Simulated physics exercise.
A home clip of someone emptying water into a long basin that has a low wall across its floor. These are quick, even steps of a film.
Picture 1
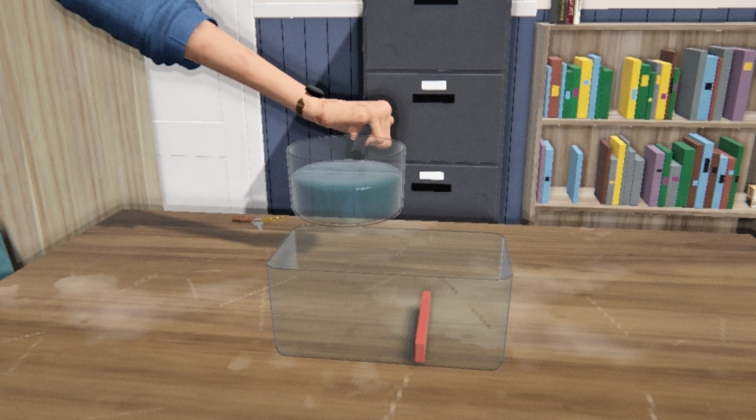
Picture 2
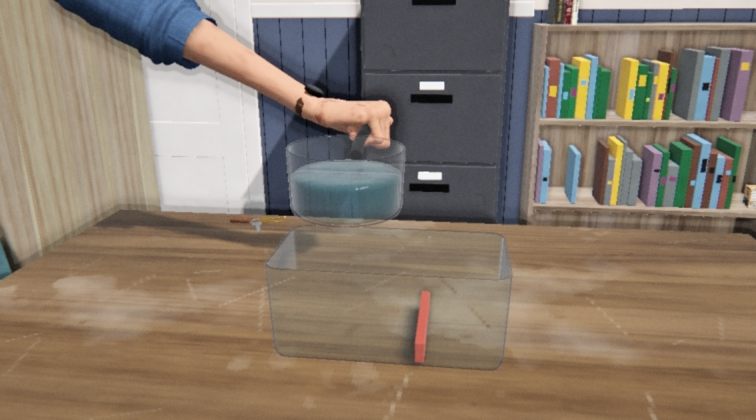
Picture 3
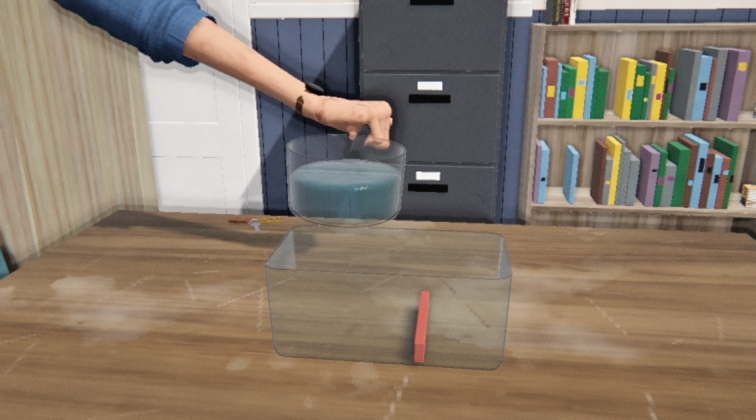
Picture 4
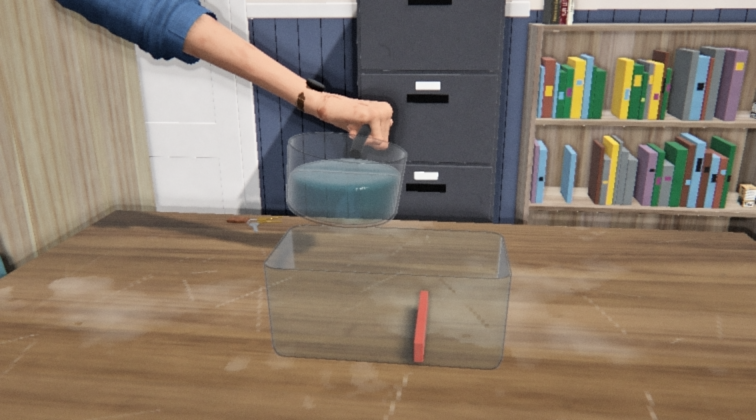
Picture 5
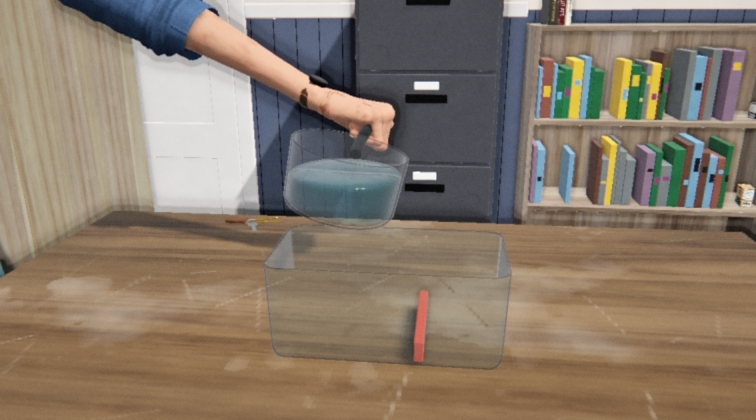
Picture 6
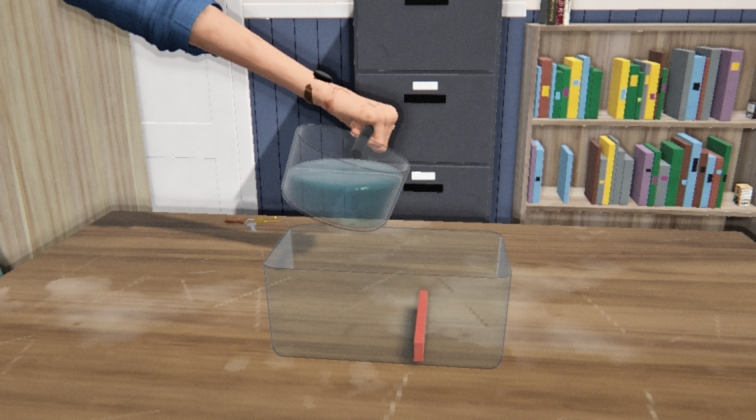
A hand held a round, clear container of blue water above a long glass basin with a low red wall inside, then slowly tilted it a little to the right.
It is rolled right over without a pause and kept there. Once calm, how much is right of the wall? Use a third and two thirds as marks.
It comes to between a third and two thirds.
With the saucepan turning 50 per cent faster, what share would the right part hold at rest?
About 40 per cent.
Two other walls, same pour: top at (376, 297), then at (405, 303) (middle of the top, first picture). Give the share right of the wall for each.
About 95 and 75 per cent.
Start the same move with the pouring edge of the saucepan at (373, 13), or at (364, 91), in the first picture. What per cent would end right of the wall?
First some 45, then 30 per cent.
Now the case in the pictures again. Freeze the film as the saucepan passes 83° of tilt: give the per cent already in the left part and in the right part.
Left about 0, right about 20.
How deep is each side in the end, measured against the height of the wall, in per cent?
Near 50 on the left, 90 on the right.
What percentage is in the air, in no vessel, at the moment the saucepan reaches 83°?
It comes to 30 per cent or so.
A moment on, the saucepan is tipped on its side and 51 per cent is still to pour, 1 is left of the wall and 20 right of it.
Next, the saucepan is tipped right over and 7 per cent is still to pour, 31 is left of the wall and 58 right of it.
Then the saucepan is tipped right over and 0 per cent is still to pour, 49 is left of the wall and 50 right of it.
Later the saucepan is tipped right over and 0 per cent is still to pour, 51 is left of the wall and 48 right of it.
At rest 51 per cent lies left of the wall, 48 right of it and 1 outside.
